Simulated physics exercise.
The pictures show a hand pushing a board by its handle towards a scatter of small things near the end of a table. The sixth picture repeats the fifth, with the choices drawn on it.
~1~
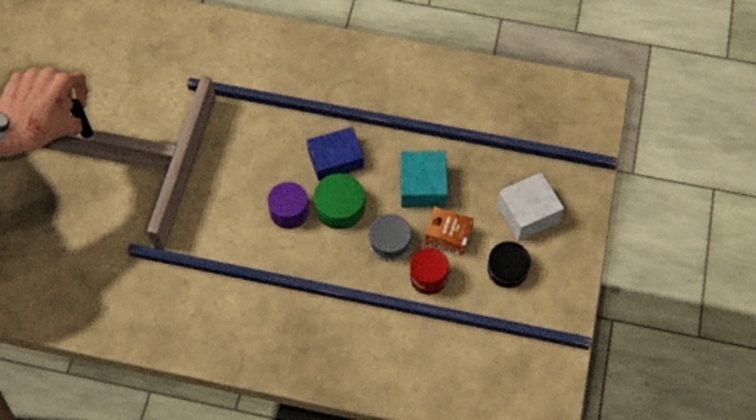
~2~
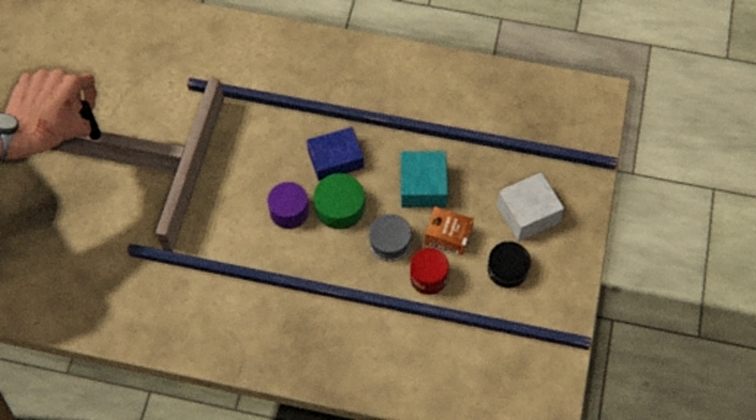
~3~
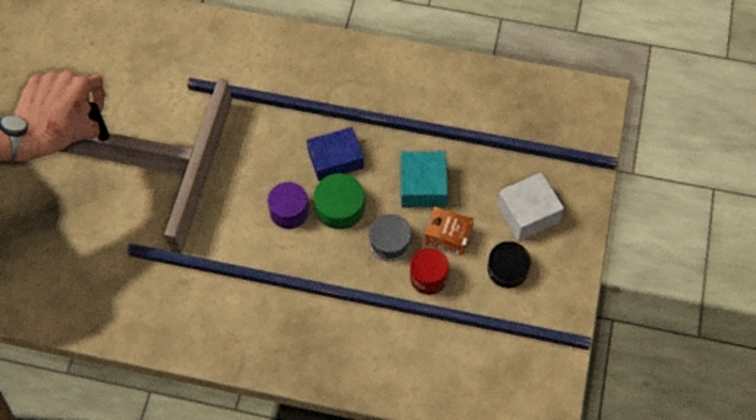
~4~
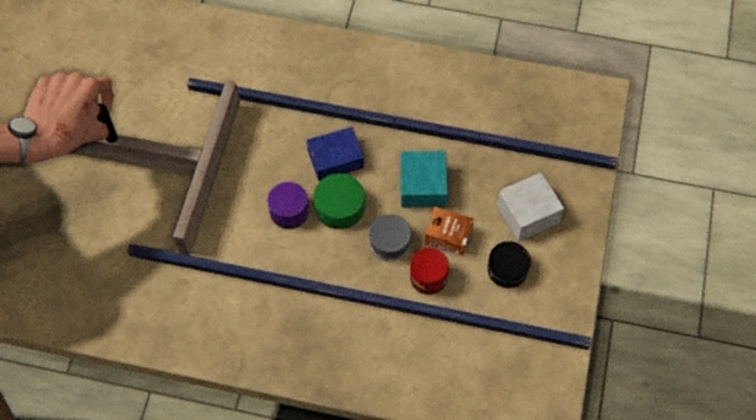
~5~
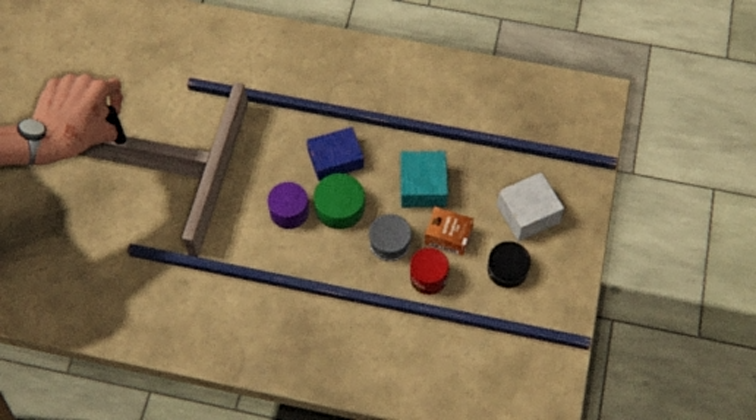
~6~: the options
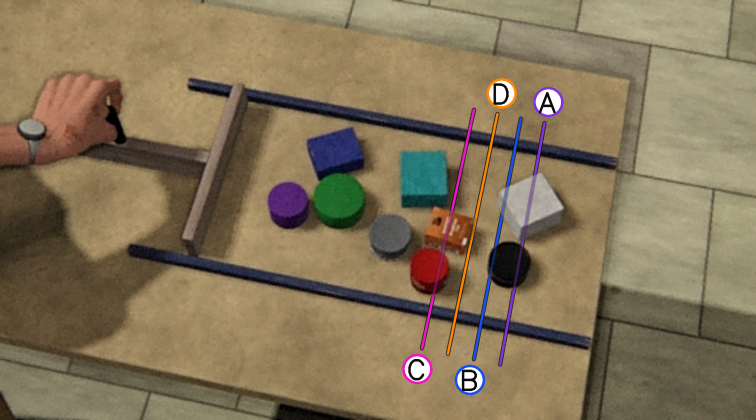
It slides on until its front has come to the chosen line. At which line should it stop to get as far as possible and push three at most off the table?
A.
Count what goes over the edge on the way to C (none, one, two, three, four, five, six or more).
The count is none.
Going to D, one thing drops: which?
It is the white block.
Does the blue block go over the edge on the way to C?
By then, no.
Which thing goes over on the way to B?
The white block goes over.
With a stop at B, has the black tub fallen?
No.
On the marked copy, A at (524, 237); B at (499, 232); C at (449, 223); D at (474, 228).
Taking A. A third of the way, board (323, 179); blue block (369, 163); grey tin (393, 241).
Two thirds of the way, board (433, 201); white block (571, 217); black tub (532, 272).
When it is over, board (522, 218); white block over the edge; black tub over the edge; two fallen.
As for the rest, B is within the limit but short; C is within the limit but short; D is within the limit but short.
